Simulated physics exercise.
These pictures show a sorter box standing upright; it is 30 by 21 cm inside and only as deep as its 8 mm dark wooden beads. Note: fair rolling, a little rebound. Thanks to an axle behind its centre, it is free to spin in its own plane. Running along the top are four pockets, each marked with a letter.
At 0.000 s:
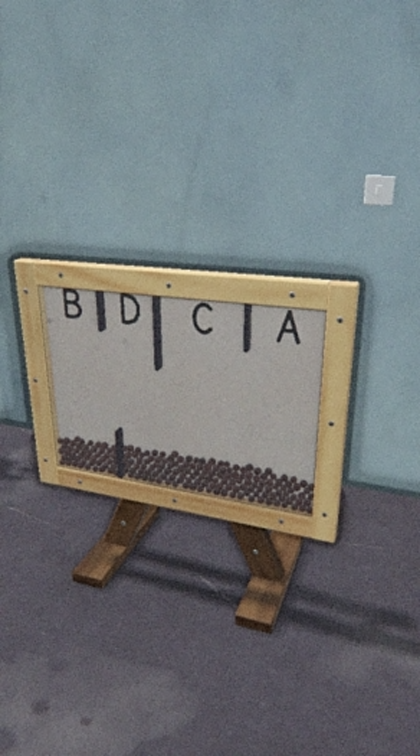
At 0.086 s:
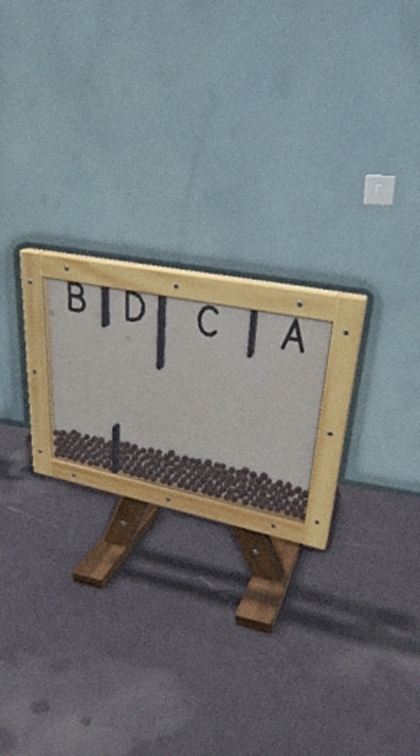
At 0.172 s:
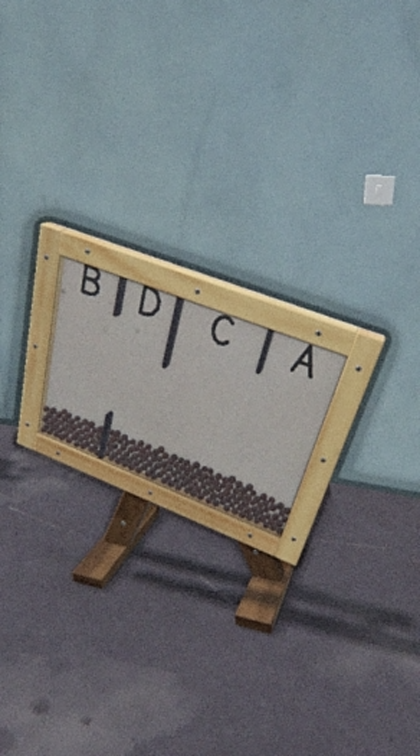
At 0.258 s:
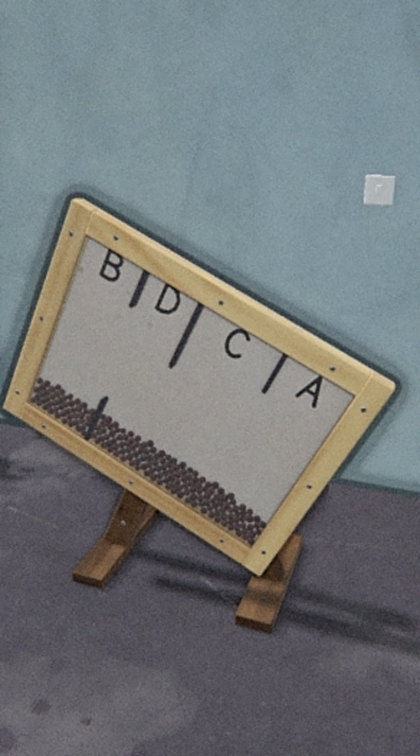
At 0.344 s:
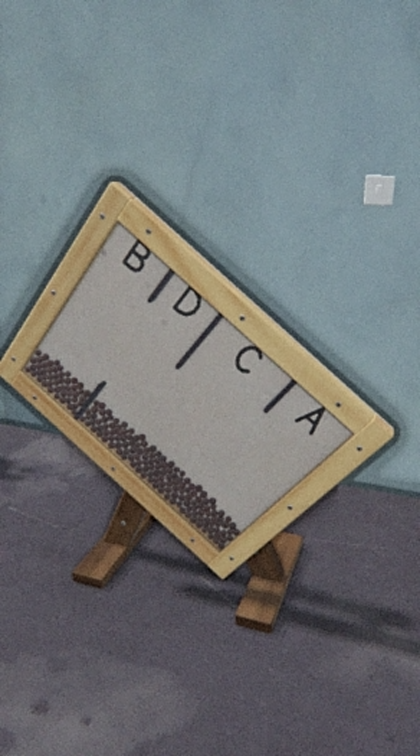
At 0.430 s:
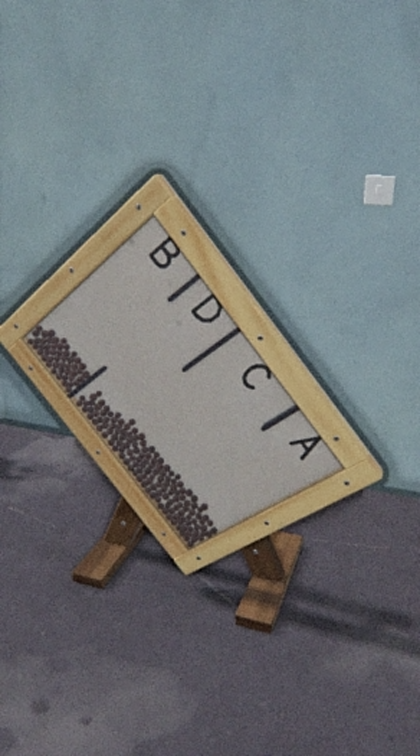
A wood-framed board of dark beads turns steadily clockwise, and the beads shift inside.
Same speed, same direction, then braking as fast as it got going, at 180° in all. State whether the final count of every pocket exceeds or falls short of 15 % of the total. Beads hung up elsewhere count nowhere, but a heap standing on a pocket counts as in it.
Pocket A: Exceeds it; pocket B: Falls short; pocket C: Exceeds it; pocket D: Exceeds it.
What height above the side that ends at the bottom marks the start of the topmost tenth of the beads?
I'd put it at close to 9 centimetres.
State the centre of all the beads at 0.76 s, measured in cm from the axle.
Offset from axle: Approx. 6 cm left, 5 cm below.
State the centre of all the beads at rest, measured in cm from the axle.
Some 6 cm left and 7 cm below.
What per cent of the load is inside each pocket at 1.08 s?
Pocket A: 25; pocket B: 0; pocket C: 0; pocket D: 10.
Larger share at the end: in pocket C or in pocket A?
The larger share ends in pocket A.
After 0.76 s it has turned 96°, the beads' middle is 6 cm left of and 5 cm below the axle; inside pockets, A 5 %.
After 1.08 s it has turned 140°, the beads' middle is 5 cm left of and 7 cm below the axle; inside pockets, A 25 %, D 10 %.
After 1.43 s it has turned 180°, the beads' middle is 7 cm left of and 6 cm below the axle; inside pockets, A 30 %, C 5 %, D 20 %.
At rest by 2.6 s, A 55 %, B 0 %, C 20 %, D 20 %.
